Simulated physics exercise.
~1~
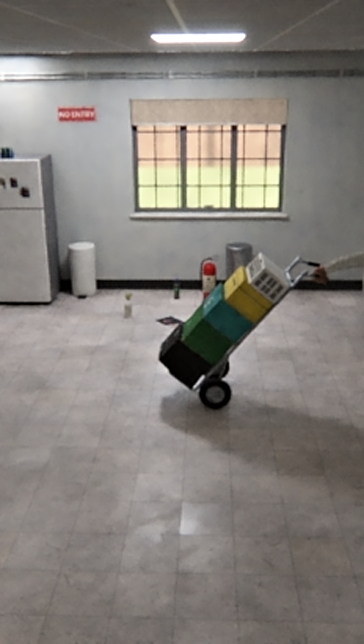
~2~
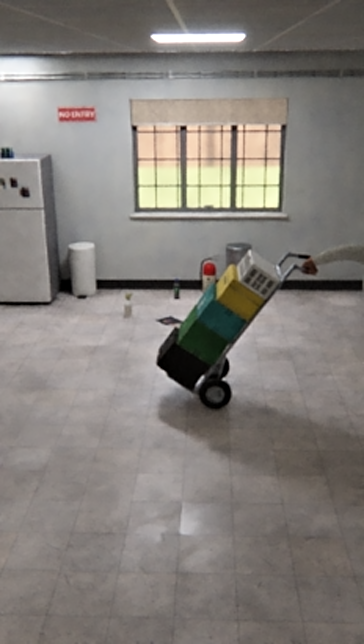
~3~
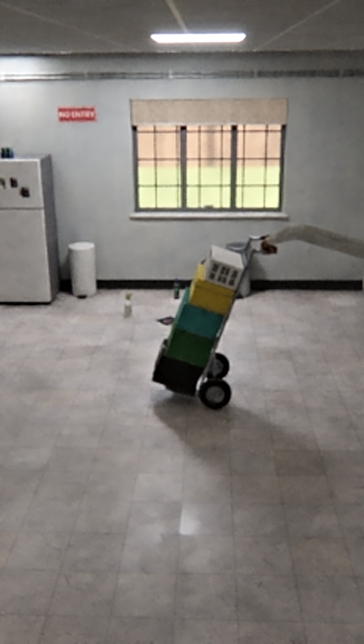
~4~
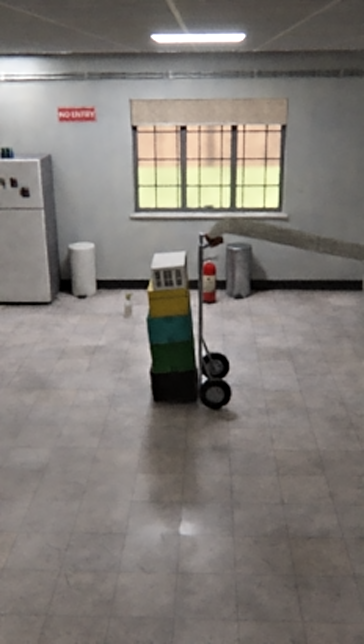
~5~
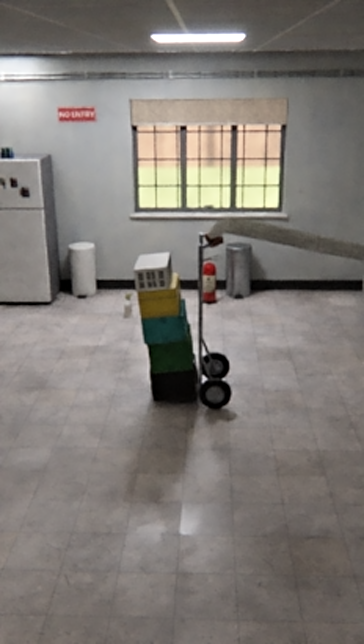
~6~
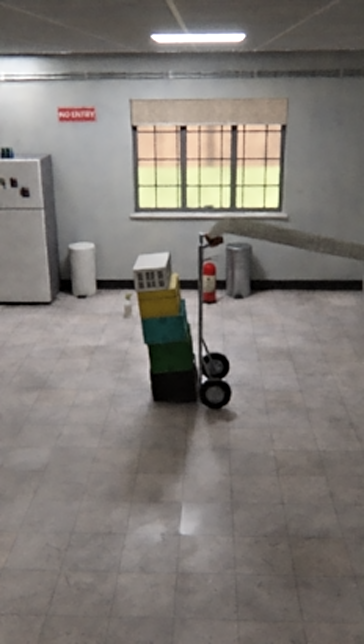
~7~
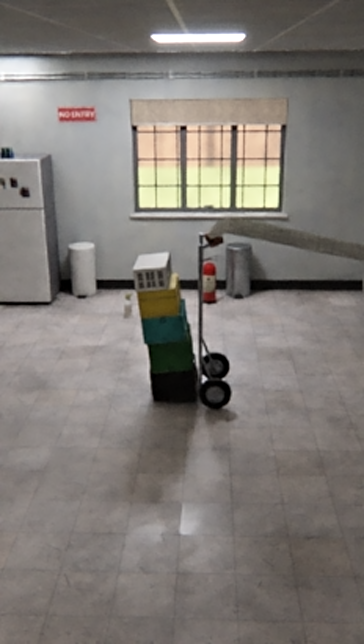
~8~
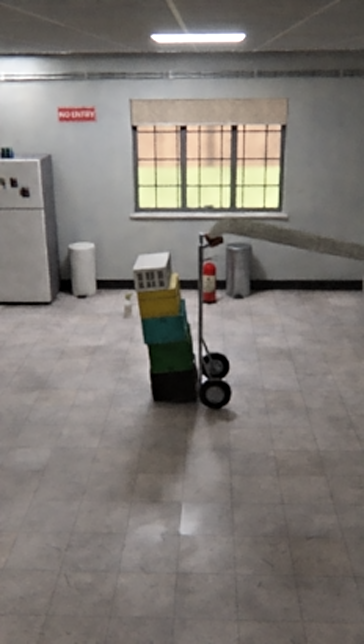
An arm reaching in from the right grips the handle of a two-wheeled barrow truck, seen from the side by a still camera in a grey, tiled room with a window, a fridge and a bin. The truck leans back to the right, stacked from the bottom with a black box, green parcel, turquoise parcel, yellow toolbox and white crate. The arm swings it upright, faster and faster, until it stops abruptly. The upper items slide left, the white crate and yellow toolbox most visibly. The stack settles unevenly but stays standing, beside the held truck.
